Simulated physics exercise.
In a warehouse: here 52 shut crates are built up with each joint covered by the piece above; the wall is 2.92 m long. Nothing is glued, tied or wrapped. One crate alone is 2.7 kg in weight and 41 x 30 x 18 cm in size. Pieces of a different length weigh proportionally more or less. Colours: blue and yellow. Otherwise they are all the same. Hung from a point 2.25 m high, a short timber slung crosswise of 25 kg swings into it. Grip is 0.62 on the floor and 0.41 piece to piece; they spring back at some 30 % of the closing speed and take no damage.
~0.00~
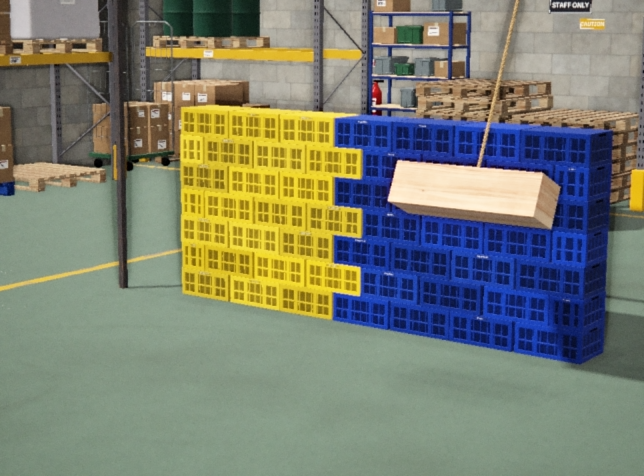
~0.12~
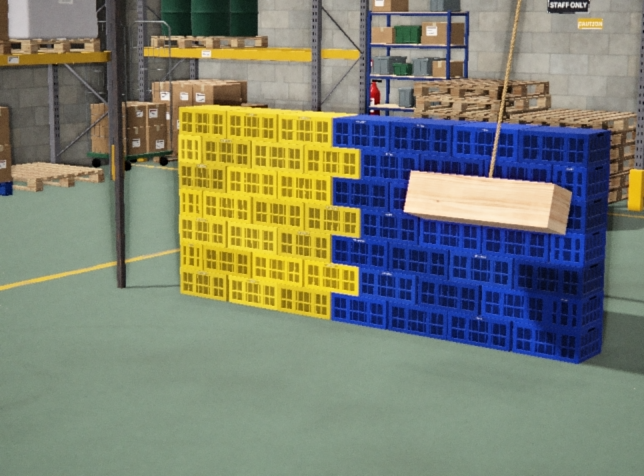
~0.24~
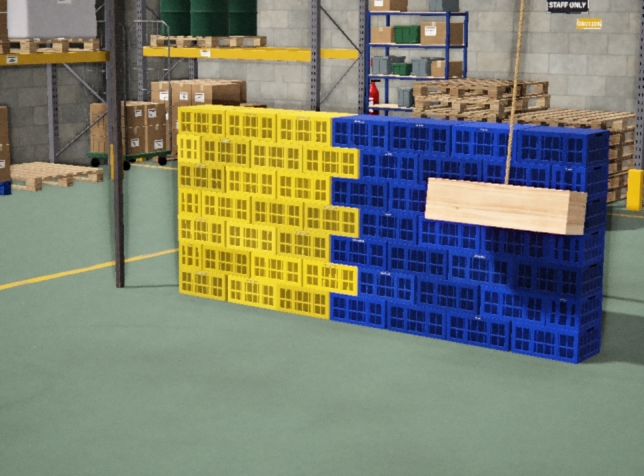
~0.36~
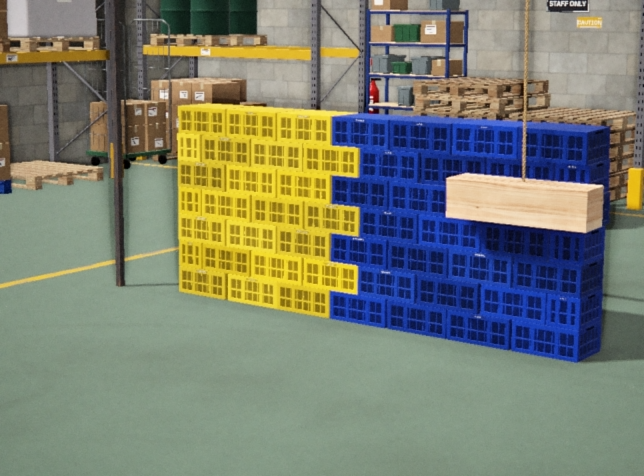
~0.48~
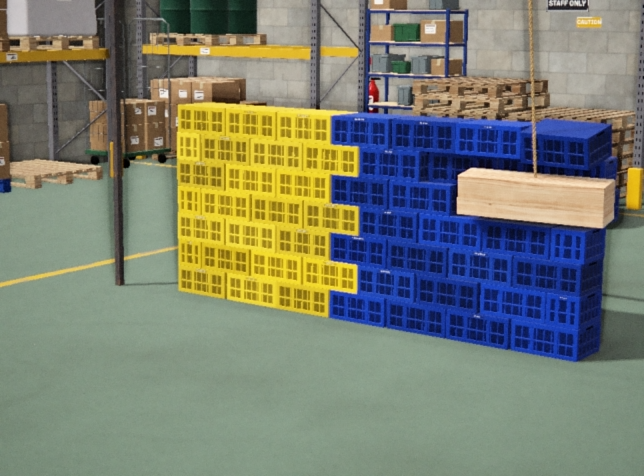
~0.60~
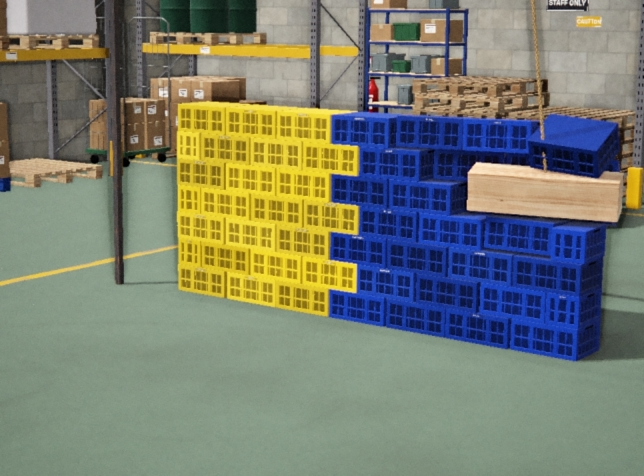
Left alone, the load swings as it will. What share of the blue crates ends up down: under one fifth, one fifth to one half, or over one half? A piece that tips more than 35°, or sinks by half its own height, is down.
One fifth to one half.
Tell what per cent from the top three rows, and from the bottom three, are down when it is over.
From above it's 40%, from below it's 0%.
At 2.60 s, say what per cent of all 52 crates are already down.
15 percent by then.
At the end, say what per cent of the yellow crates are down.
Taking the yellow group, 0 in a hundred end up down.
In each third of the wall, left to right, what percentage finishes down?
The left third ends at 0 per cent, the middle at 10 per cent and the right at 50 per cent.
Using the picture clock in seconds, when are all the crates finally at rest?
Time: About 3.5 s.
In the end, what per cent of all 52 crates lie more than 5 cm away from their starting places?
The answer is 15 percent.
After 0.90 s, line 15° past plumb; 3 of the 28 blue crates down (3 of 52 in all colours); top blue crate leaning 7°.
After 1.30 s, line 5° past plumb; 8 of the 28 blue crates down (8 of 52 in all colours); top blue crate leaning 17°, 14 cm lower.
After 2.60 s, line 2° before plumb; 8 of the 28 blue crates down (8 of 52 in all colours); top blue crate on its side.
At rest (3.8 s), line 2° past plumb; 9 of the 28 blue crates down (9 of 52 in all colours); top blue crate 1.08 m lower; top yellow crate unmoved. That is 32 per cent. As the last picture would show them, middles, top blue crate near (600, 287), top yellow crate near (265, 122).
